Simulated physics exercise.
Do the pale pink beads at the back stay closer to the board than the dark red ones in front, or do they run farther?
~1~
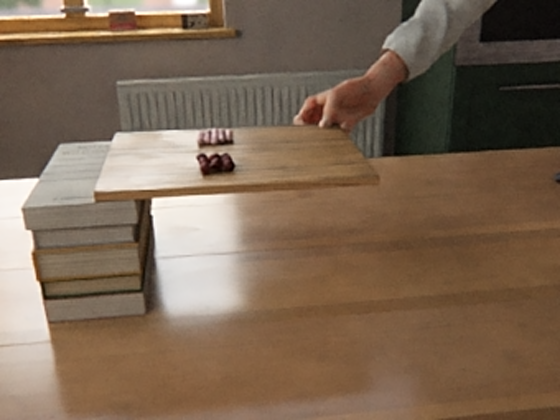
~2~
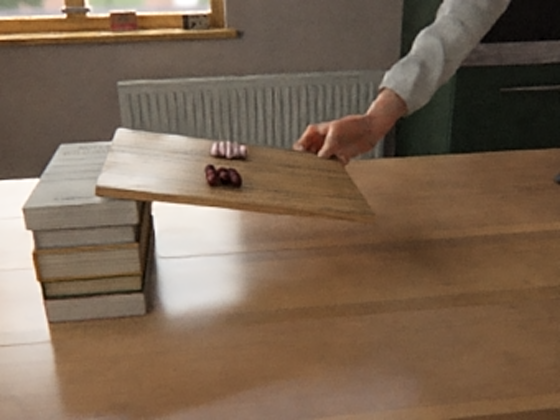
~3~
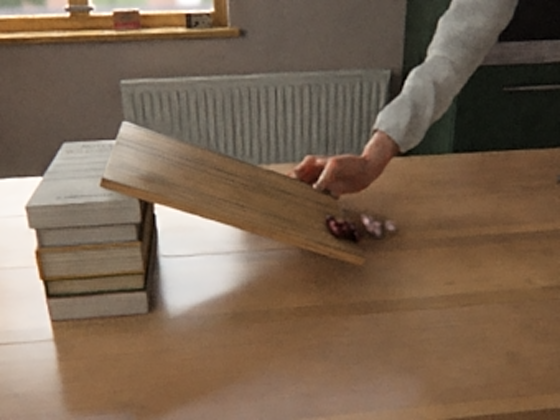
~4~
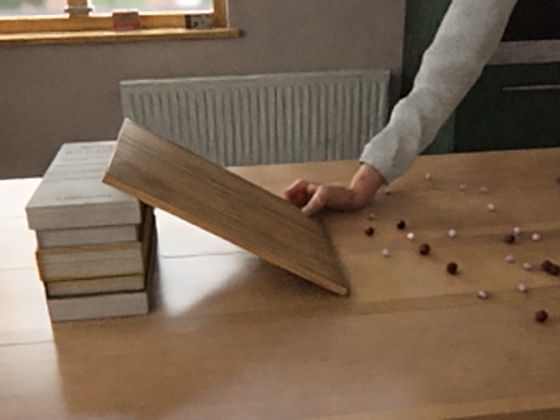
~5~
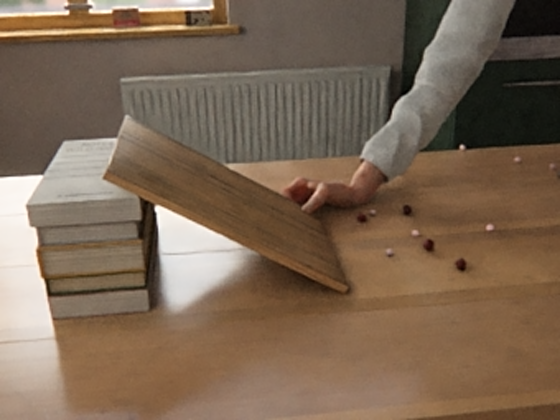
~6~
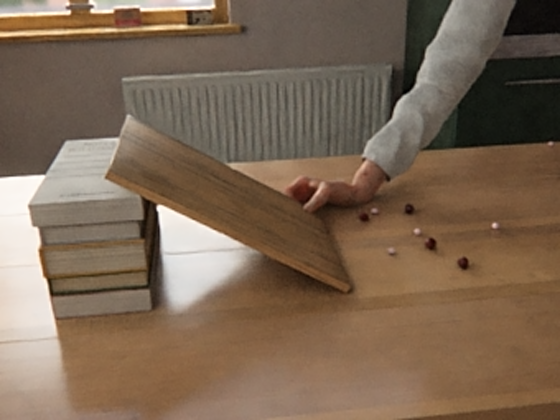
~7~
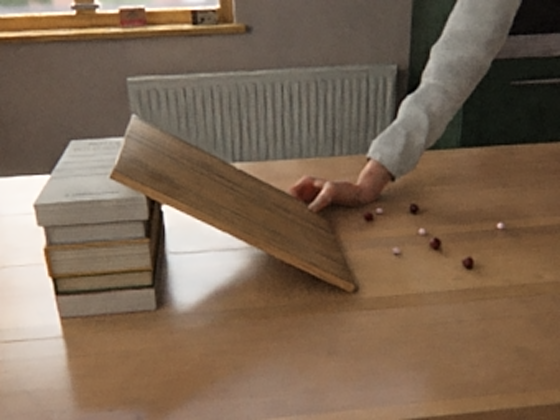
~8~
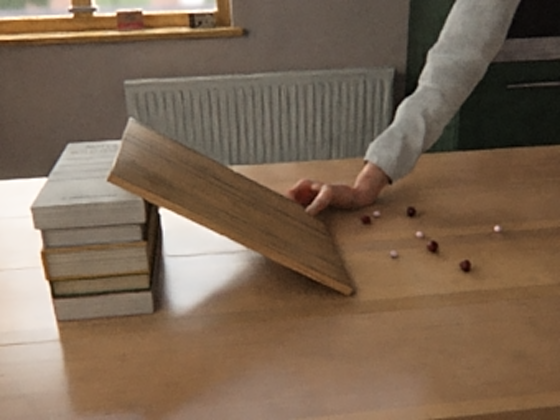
The pale pink beads from the back of the board run farther than the dark red ones.
On a table, a hand lowers a board, and red and pink beads scatter and settle.
